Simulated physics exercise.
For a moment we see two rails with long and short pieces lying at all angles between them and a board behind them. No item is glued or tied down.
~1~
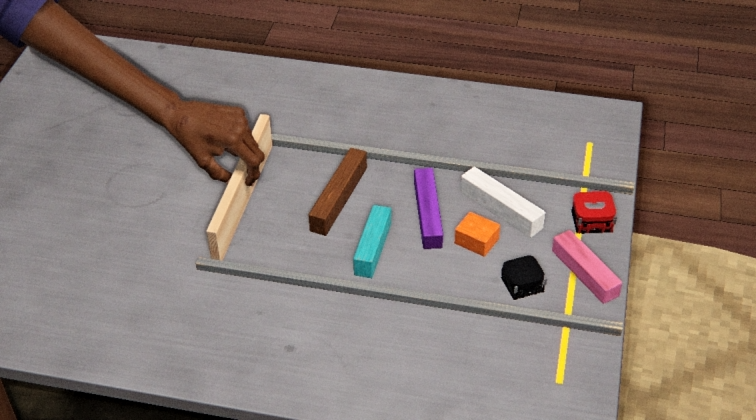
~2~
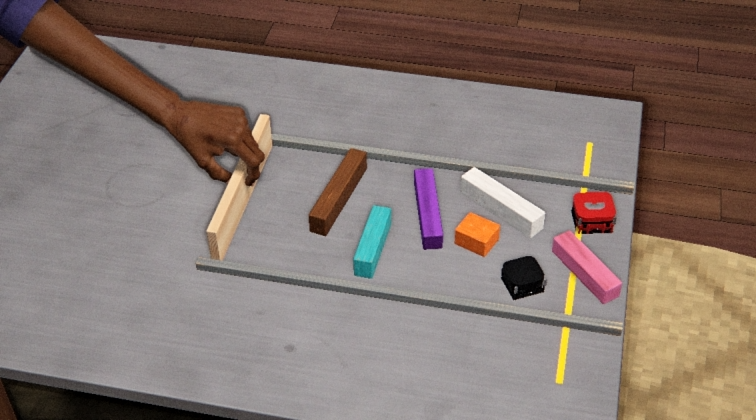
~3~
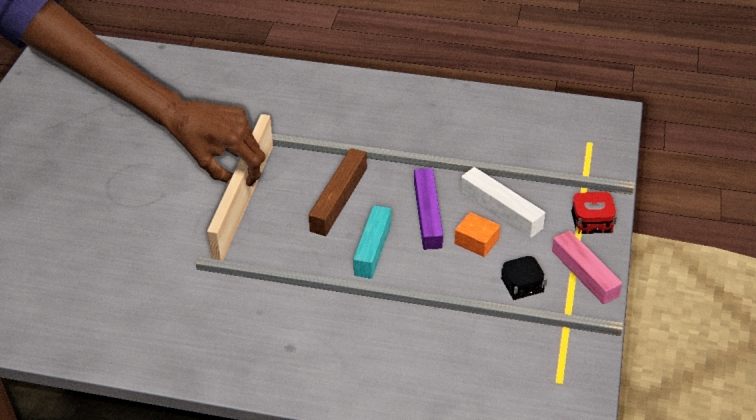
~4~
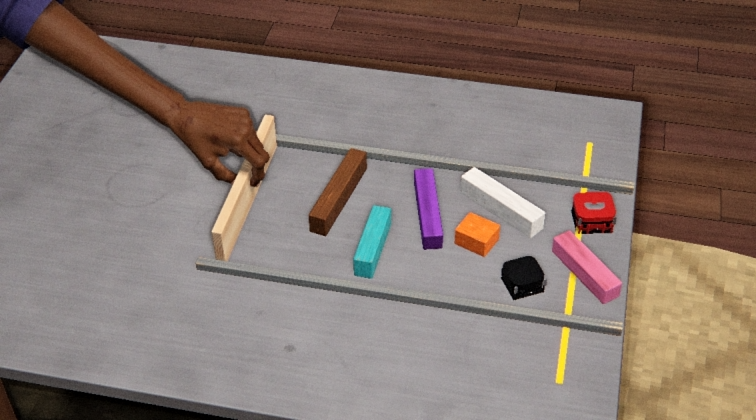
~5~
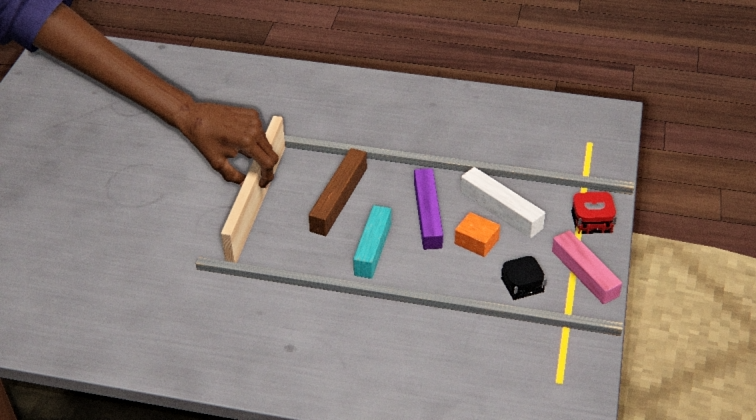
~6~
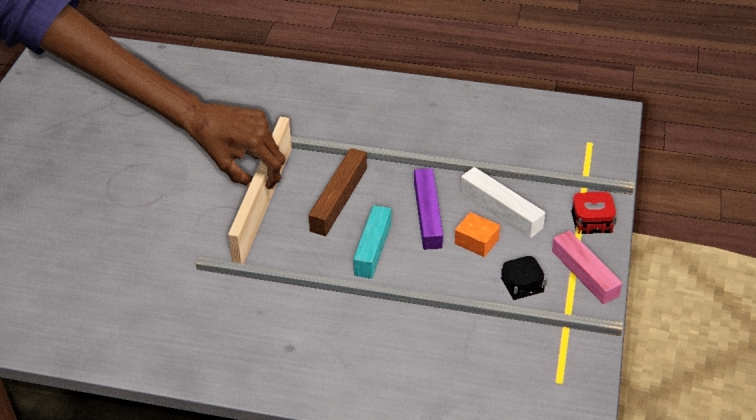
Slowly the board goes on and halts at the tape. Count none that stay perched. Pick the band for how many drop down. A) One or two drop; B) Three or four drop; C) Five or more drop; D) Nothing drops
Option B: Three or four drop.
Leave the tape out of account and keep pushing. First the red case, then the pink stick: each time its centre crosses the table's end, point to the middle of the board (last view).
I'd say about (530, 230) for the first one and about (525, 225) for the second.
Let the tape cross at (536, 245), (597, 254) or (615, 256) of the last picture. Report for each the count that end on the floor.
In order, 2, 6 and 7.
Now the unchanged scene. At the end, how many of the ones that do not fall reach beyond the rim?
Overhanging: 2.
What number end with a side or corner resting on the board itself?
The number is 2.
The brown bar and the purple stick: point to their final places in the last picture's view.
The first near (589, 226), the second near (623, 240).
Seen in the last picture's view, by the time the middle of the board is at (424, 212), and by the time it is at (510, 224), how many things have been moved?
At the first place 5, at the second 8.
Early on, none off yet; red case at rest near (593, 214); pink stick at rest near (586, 266); black case at rest near (523, 278).
Finally, the number that fall off is three or four; lost, orange block, white bar, pink stick and red case.
